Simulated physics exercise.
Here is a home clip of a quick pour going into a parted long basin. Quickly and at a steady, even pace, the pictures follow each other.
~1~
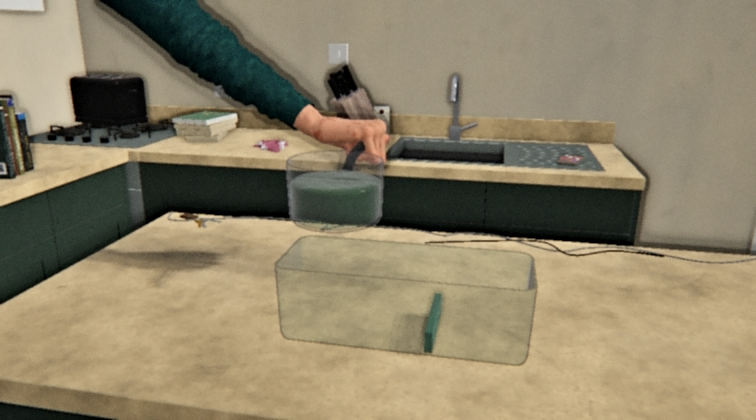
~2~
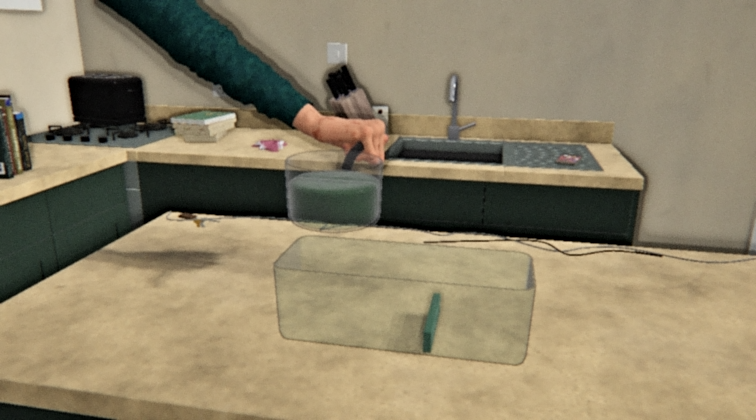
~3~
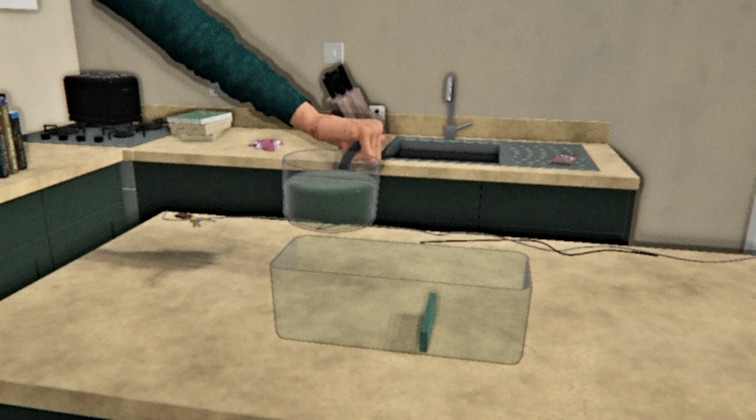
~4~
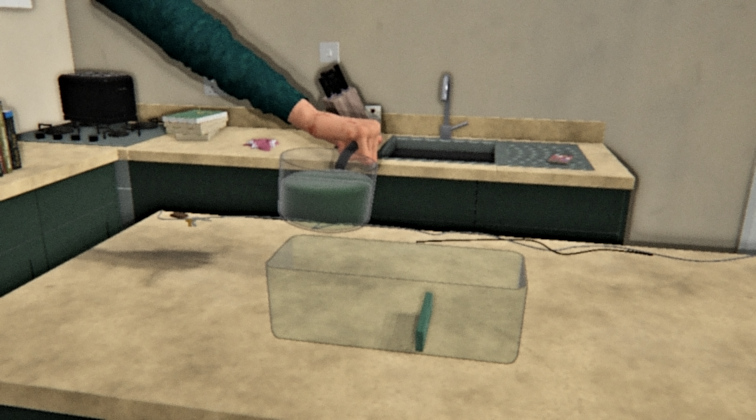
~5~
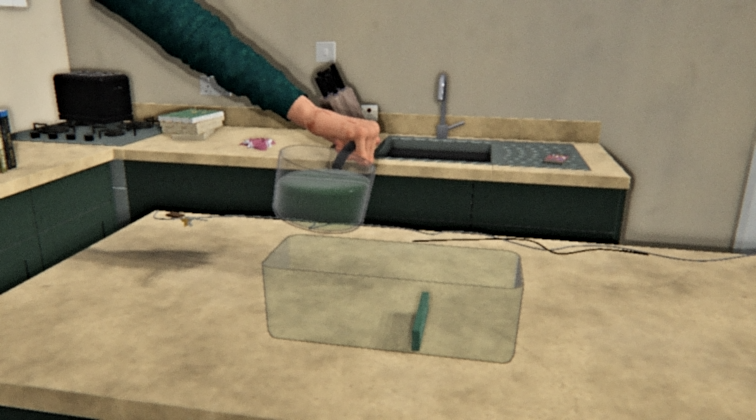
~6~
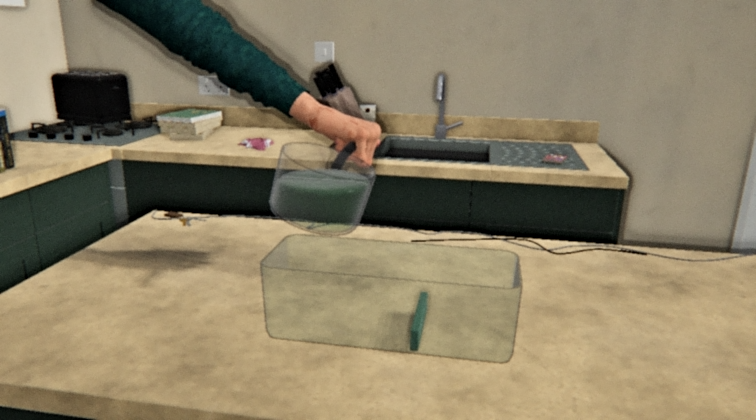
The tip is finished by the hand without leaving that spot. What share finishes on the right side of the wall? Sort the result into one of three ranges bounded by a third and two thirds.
It falls in the bottom range, below a third.
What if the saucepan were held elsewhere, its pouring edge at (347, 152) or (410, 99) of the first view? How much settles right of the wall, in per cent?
First try: Near 10 percent; second try: Near 80 percent.
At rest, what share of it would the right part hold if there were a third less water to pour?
Something like 5 per cent, give or take.
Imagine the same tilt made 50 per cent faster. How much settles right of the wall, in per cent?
About 15 %.
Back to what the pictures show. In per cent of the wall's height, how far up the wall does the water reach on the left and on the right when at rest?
Left about 60, right about 30.
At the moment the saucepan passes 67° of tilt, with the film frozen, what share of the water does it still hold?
About 70 %.
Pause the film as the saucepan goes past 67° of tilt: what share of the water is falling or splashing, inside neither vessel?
That comes to near 20 percent.
A moment on, the saucepan is tipped part way and 70 per cent is still to pour, 10 is left of the wall and 0 right of it.
Next, the saucepan is tipped on its side and 16 per cent is still to pour, 55 is left of the wall and 21 right of it.
Then the saucepan is tipped right over and 1 per cent is still to pour, 75 is left of the wall and 23 right of it.
Later the saucepan is tipped right over and 0 per cent is still to pour, 76 is left of the wall and 23 right of it.
In the end 76 per cent lies left of the wall, 23 right of it and 0 outside.
